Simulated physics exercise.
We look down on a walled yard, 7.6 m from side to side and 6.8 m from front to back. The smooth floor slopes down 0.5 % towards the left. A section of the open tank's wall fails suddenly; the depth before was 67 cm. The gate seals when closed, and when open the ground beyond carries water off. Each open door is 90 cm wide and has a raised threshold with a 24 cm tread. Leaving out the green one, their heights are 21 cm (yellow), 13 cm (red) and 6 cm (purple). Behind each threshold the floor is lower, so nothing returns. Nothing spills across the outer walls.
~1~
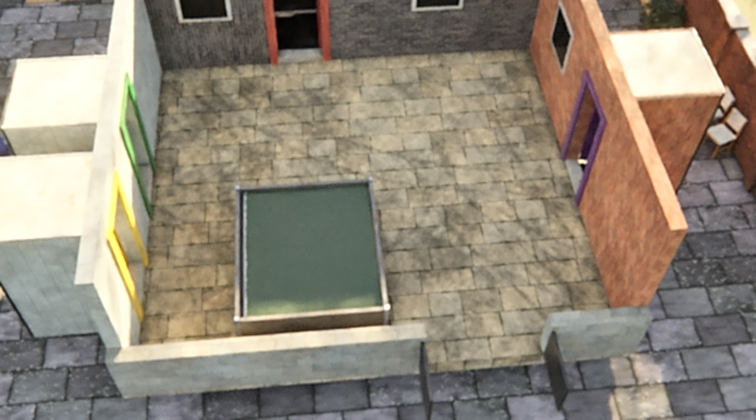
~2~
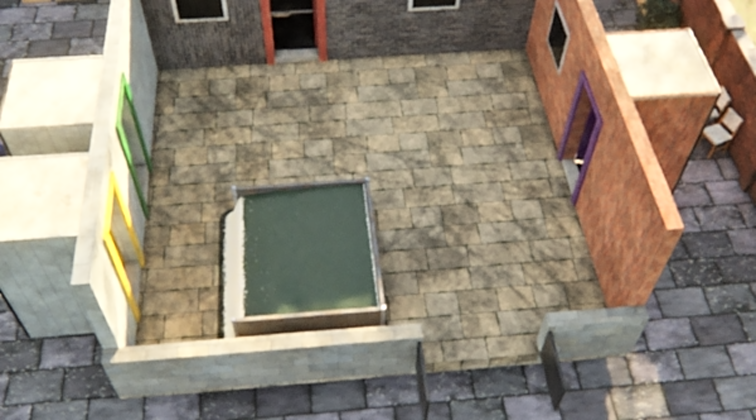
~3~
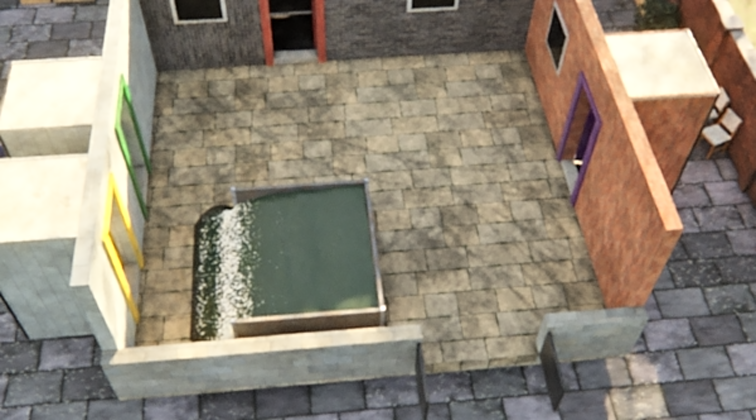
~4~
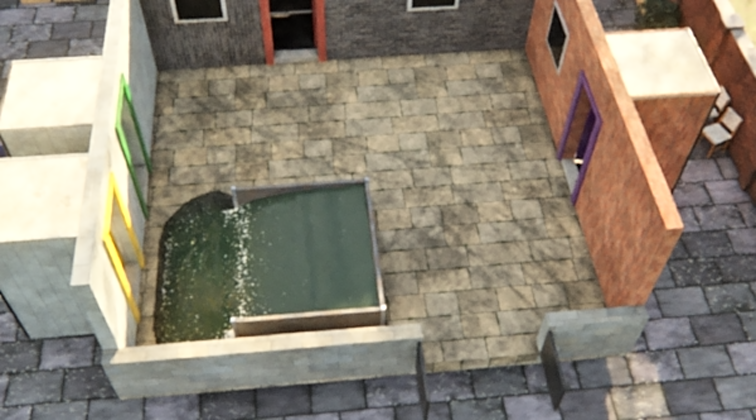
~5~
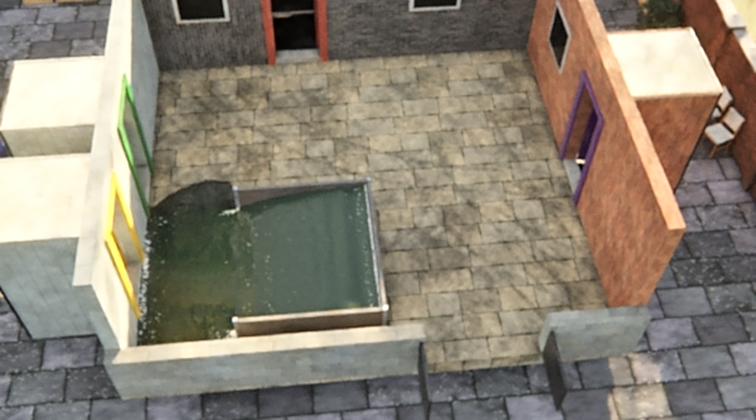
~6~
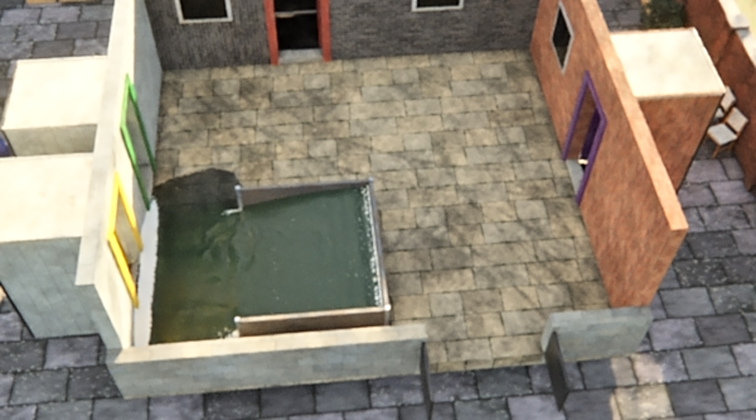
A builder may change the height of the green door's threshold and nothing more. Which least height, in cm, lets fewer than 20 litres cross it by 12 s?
About 20 cm.
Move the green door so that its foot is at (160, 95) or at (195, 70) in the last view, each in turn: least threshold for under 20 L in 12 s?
Roughly 16 and 22 cm.
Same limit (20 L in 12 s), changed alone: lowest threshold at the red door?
Roughly 9.0 cm at red.
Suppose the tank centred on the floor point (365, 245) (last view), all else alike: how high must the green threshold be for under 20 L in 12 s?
Some 26 cm.
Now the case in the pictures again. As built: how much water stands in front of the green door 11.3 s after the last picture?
Roughly 7.0 cm deep.
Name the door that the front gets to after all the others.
The purple one.
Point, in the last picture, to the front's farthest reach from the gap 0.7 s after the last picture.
Around (158, 127).
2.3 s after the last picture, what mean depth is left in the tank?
About 16 cm.
Then, 0.7 s after the last picture water covers 15 % of the floor, deepest (52 cm) near (142, 323); 24 cm at the green door, 0 litres in over its 26 cm threshold.
Then, 2.3 s after the last picture water covers 30 % of the floor, deepest (34 cm) near (138, 374); 20 cm at the green door, 3 litres in over its 26 cm threshold.
Then, 11.3 s after the last picture water covers 95 % of the floor, deepest (12 cm) near (395, 352); 7 cm at the green door, 3 litres in over its 26 cm threshold.
At the green door as built, the water peaked near 27 cm, 1.1 s after the last picture.
Run again over the same 12 s with other heights there, 29 litres in over 18 cm, 6 litres over 24 cm. The limit of 20 litres is kept from about 20 cm up.
